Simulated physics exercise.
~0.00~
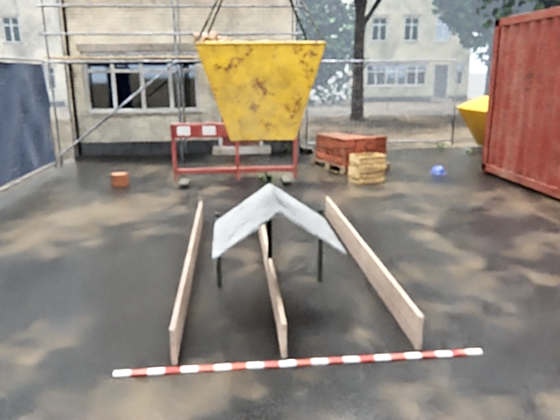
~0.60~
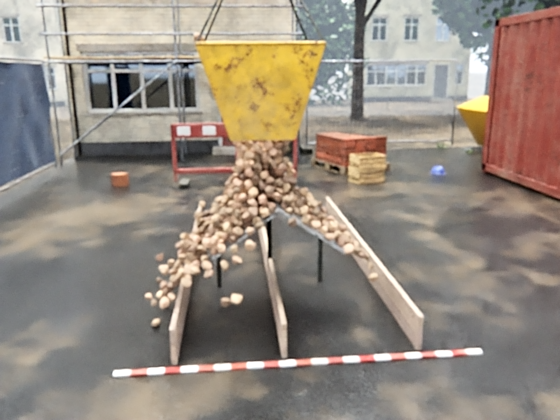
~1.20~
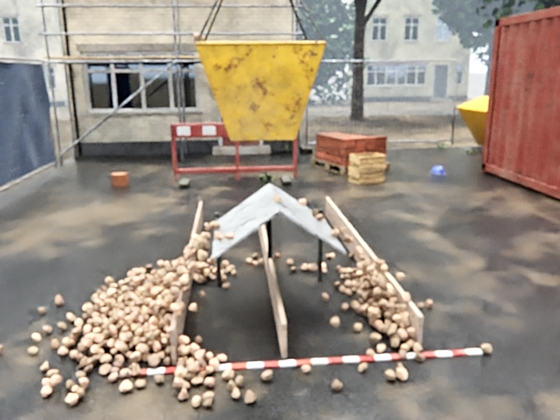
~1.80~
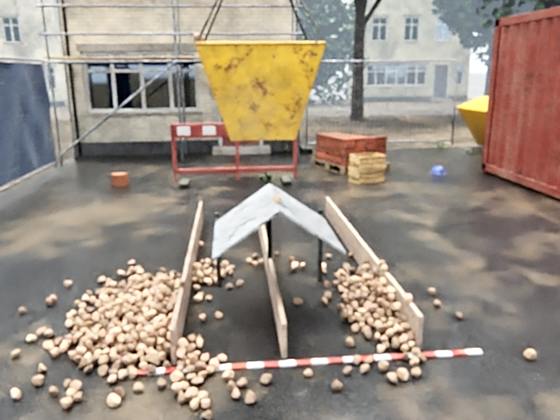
A battered yellow skip hangs still above a pale, peaked steel cover on a dark paved yard, seen from the front by a still camera. Three upright boards stretch forward beneath it towards a red-and-white staff, with scaffolding behind on the left and a red container on the right. Brownish stones pour from the skip's bottom, strike the steel and slide down both slopes, mostly to the left. They spill over the boards and scatter across the ground as the steel clears. Finally, the largest heap lies left of the boards, with a smaller one in the right bay, fewer stones in the left bay and a few strays farther right.
